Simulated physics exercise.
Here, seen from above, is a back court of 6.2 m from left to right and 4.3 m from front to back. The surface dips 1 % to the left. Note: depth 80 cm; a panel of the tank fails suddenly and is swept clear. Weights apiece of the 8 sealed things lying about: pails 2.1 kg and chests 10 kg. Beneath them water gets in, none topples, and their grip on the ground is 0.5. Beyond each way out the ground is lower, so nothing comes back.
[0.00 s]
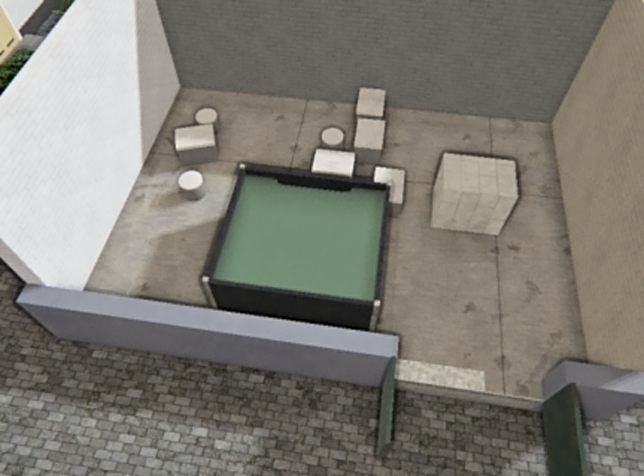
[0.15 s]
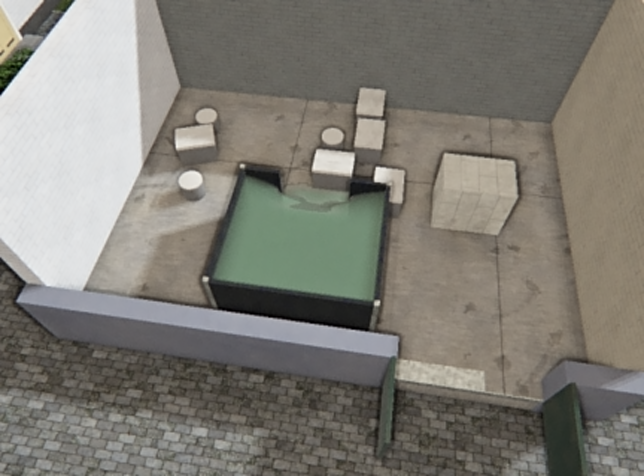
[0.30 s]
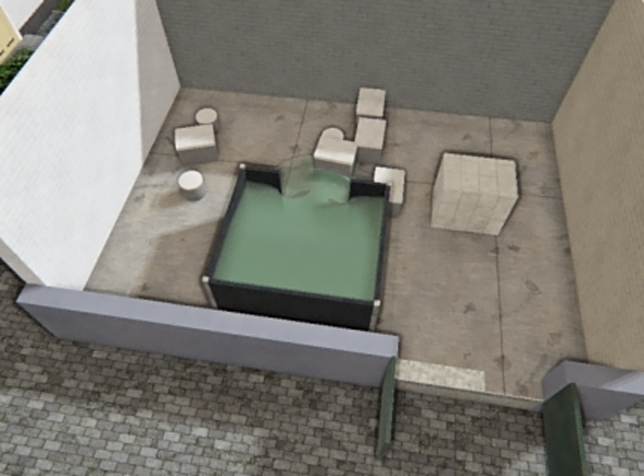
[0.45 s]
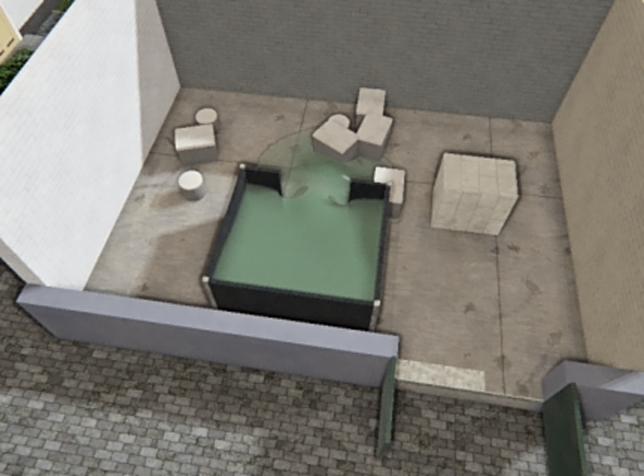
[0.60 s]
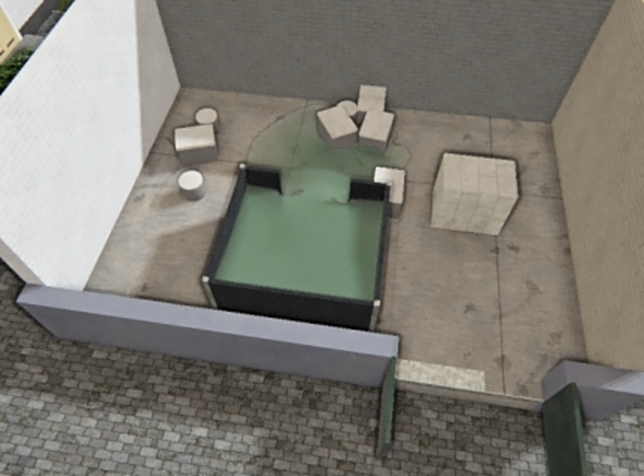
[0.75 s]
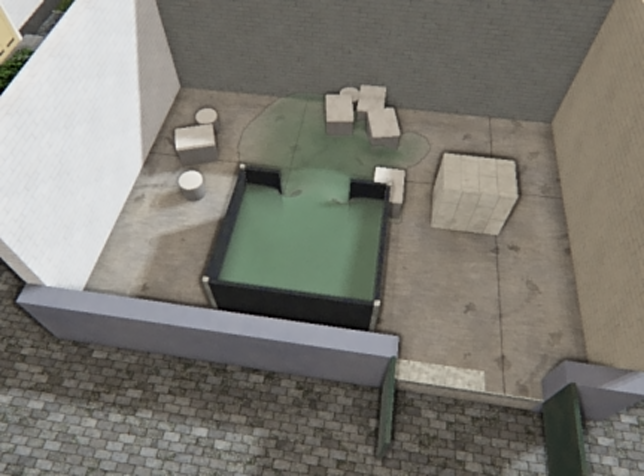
Walled back court with a square tank of green water bursting at its rear side, water spreading and pushing pale blocks backward.
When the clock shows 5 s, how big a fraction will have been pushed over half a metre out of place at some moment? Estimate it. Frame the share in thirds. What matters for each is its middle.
Upper band.
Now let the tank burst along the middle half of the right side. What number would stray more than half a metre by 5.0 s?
Then it comes to 1.
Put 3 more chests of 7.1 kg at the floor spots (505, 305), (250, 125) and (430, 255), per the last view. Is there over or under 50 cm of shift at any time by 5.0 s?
Beyond it, beyond it, within it.
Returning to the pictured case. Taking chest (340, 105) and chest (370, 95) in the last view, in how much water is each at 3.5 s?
Close to 21 and 15 centimetres.
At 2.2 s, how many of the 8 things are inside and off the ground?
Just then, the number is 4.
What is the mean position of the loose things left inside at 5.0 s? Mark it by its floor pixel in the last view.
It works out to somewhere near (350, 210) on the floor.
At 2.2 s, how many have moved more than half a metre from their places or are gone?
Tally: 4.
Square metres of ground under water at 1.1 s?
Around 10.5 m2 of it.
After 1.1 s 3 of 8 are over 50 cm from their spots; 4 afloat.
After 2.2 s 4 of 8 are over 50 cm from their spots; 4 afloat.
After 3.5 s 5 of 8 are over 50 cm from their spots; 5 afloat.
After 5.0 s 7 of 8 are over 50 cm from their spots, and 7 have been at some point; 5 afloat.
